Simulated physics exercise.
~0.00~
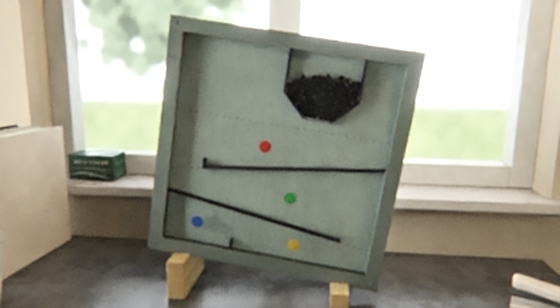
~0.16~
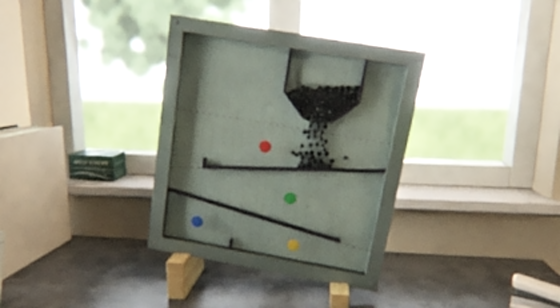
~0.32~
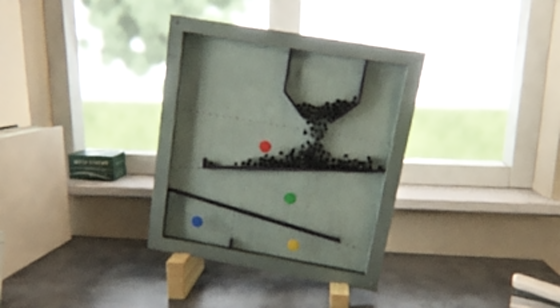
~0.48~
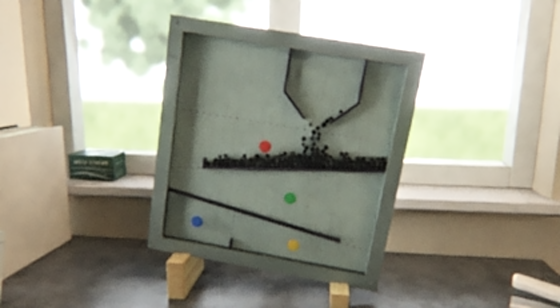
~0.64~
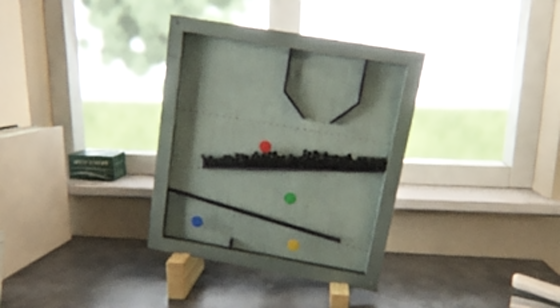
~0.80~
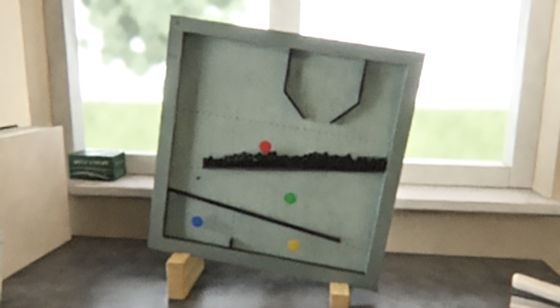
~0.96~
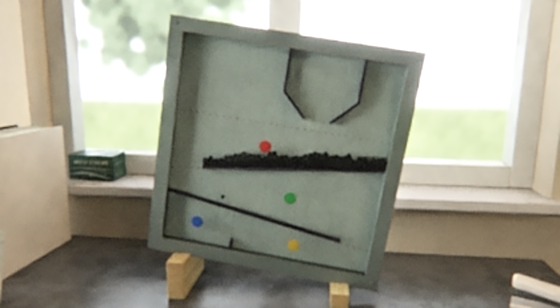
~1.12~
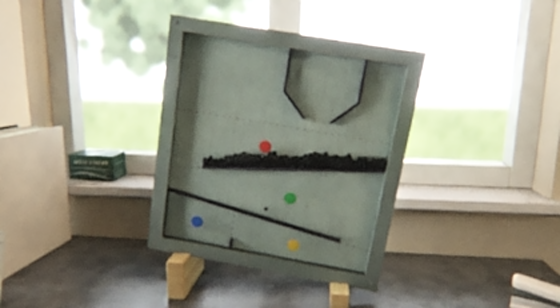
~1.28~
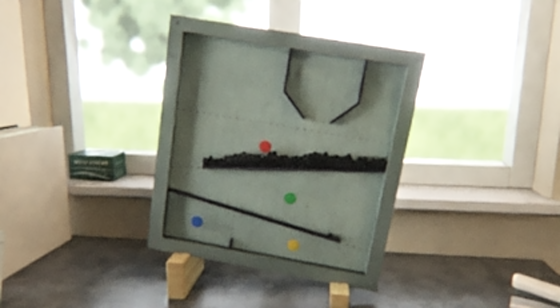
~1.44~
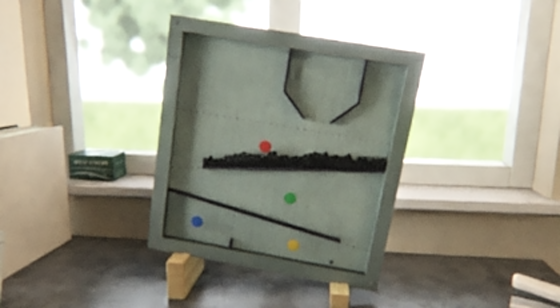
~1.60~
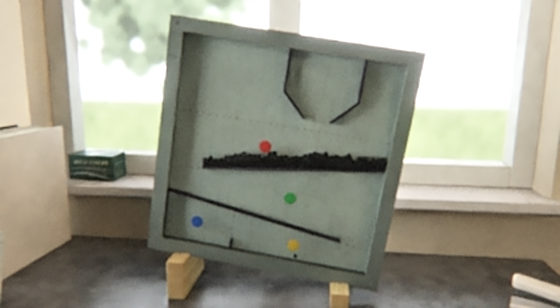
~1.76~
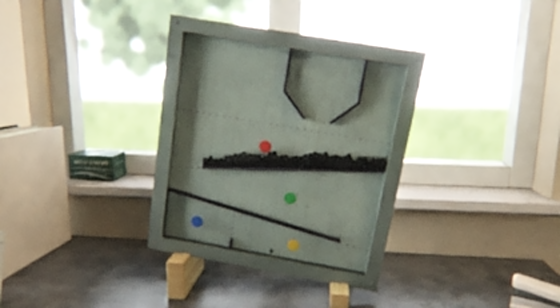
Black beads pour from a hopper and settle along the upper ledge by the red sticker.
